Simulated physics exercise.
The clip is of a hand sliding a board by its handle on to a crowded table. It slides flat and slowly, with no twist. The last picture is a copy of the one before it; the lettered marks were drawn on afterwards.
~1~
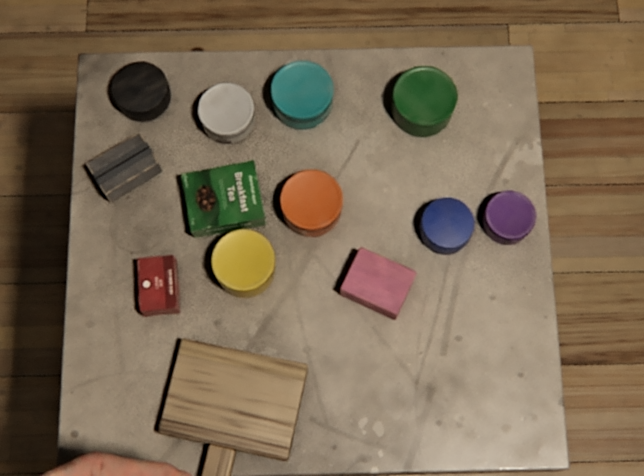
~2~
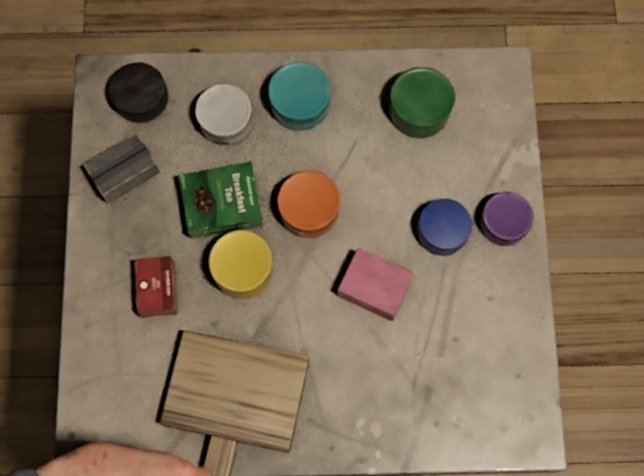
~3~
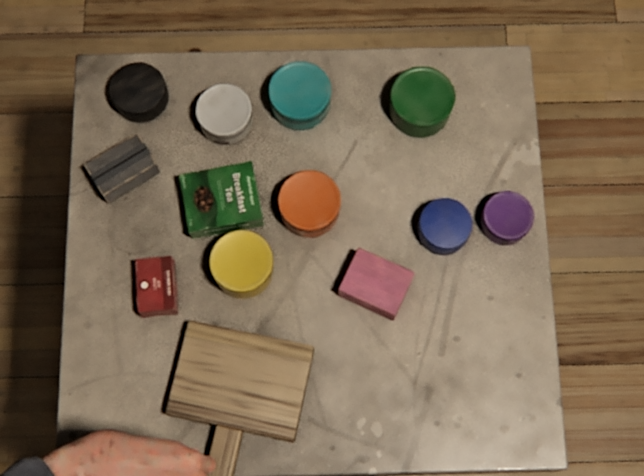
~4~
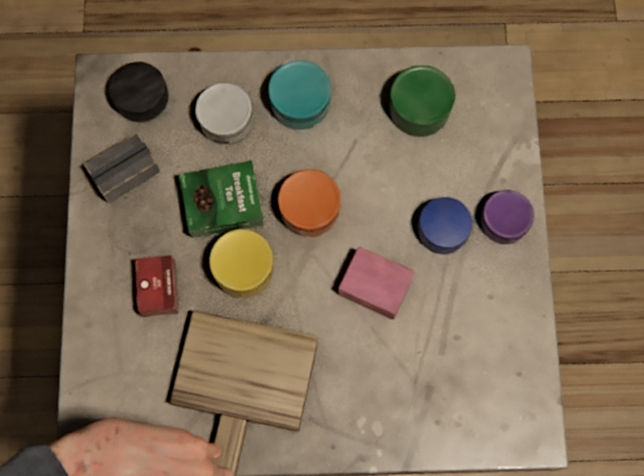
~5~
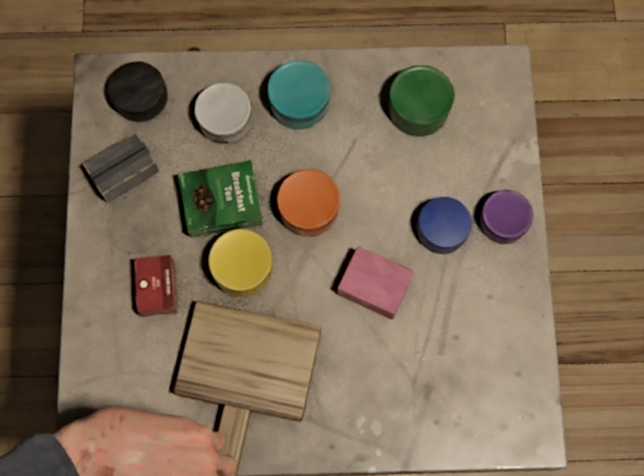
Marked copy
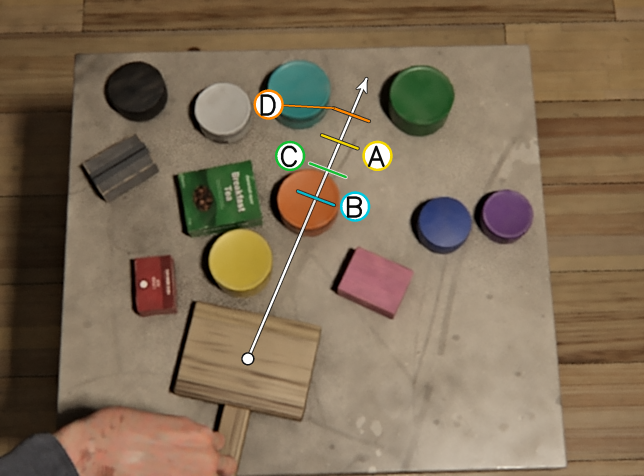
On a crowded table, a hand slowly slides a wooden board by its handle toward the jars.
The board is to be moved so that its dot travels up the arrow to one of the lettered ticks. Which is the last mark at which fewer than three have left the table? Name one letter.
D is the last mark within the limit.
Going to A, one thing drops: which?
It is the turquoise tub.
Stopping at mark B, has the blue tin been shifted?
No.
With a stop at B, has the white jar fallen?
By then, no.
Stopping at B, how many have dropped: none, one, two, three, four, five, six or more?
By then, none.
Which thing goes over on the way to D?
The turquoise tub.
On the marked copy, A at (340, 142); B at (316, 198); C at (328, 170); D at (352, 115); the arrow from (248, 359) to (367, 79); the white dot at (248, 359).
Taking D. A third of the way, board (288, 269); white jar (214, 92); green packet (218, 158).
Two thirds of the way, board (324, 182); turquoise tub (302, 51); white jar (209, 86).
When it is over, board (351, 119); turquoise tub over the edge; yellow jar (320, 42); one fallen.
As for the rest, A is within the limit but short; B is within the limit but short; C is within the limit but short.
